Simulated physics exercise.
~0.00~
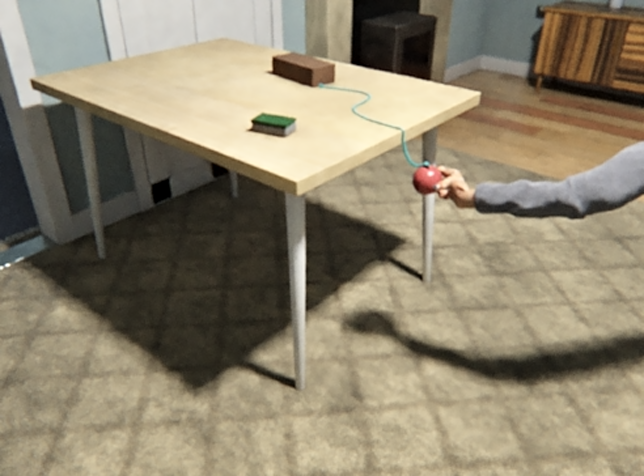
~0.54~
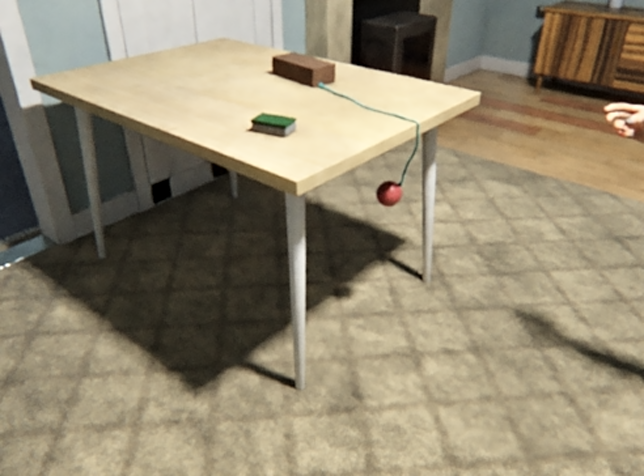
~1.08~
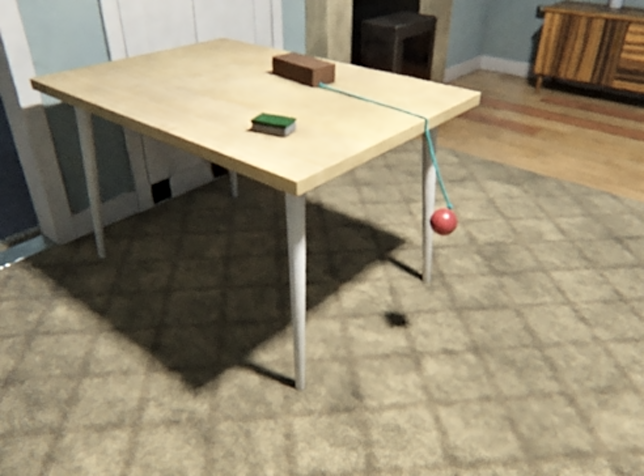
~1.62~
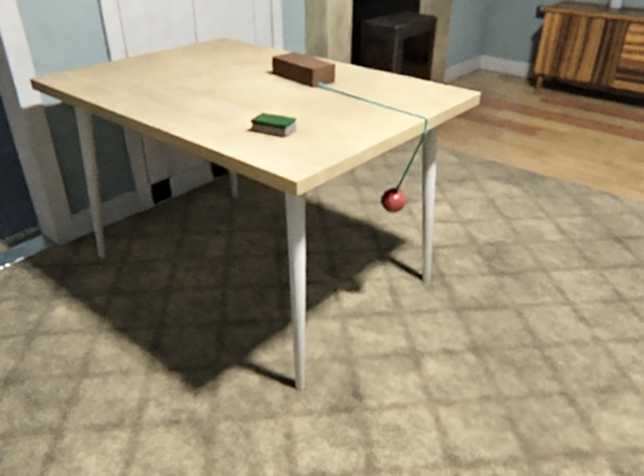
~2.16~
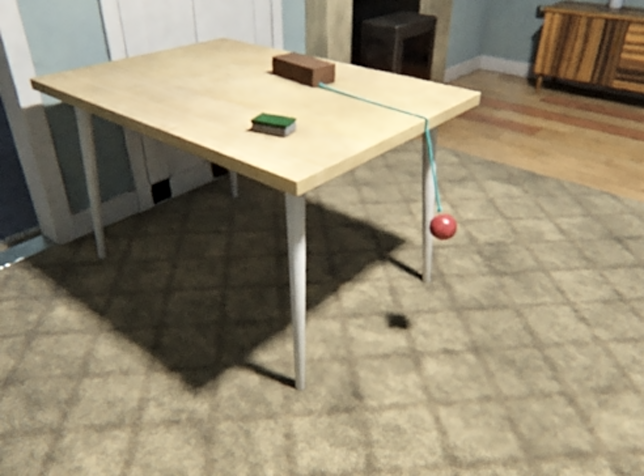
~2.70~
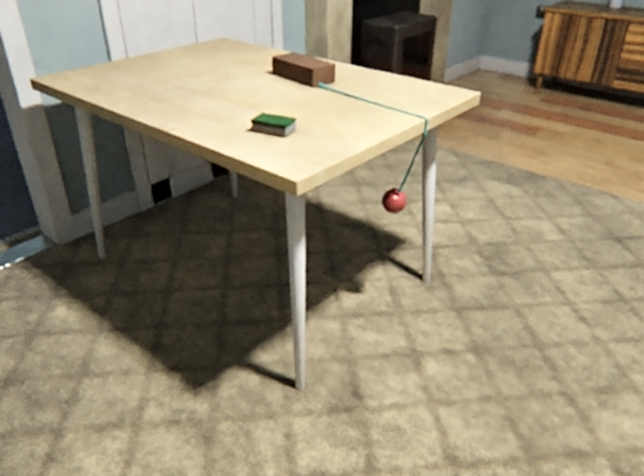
A red apple tied to a teal shoelace is held by a hand just off the right edge of a pale wooden table, seen from a fixed, slightly raised view in a room with a patterned grey-brown carpet. The shoelace runs back to a brown brick near the table's far side, and a green-topped sponge sits nearer the front. The hand lets go and draws back out of view to the right. The apple swings left beneath the edge, then right, and back and forth again. Finally it still hangs in mid-air, while brick and sponge have stayed in place.
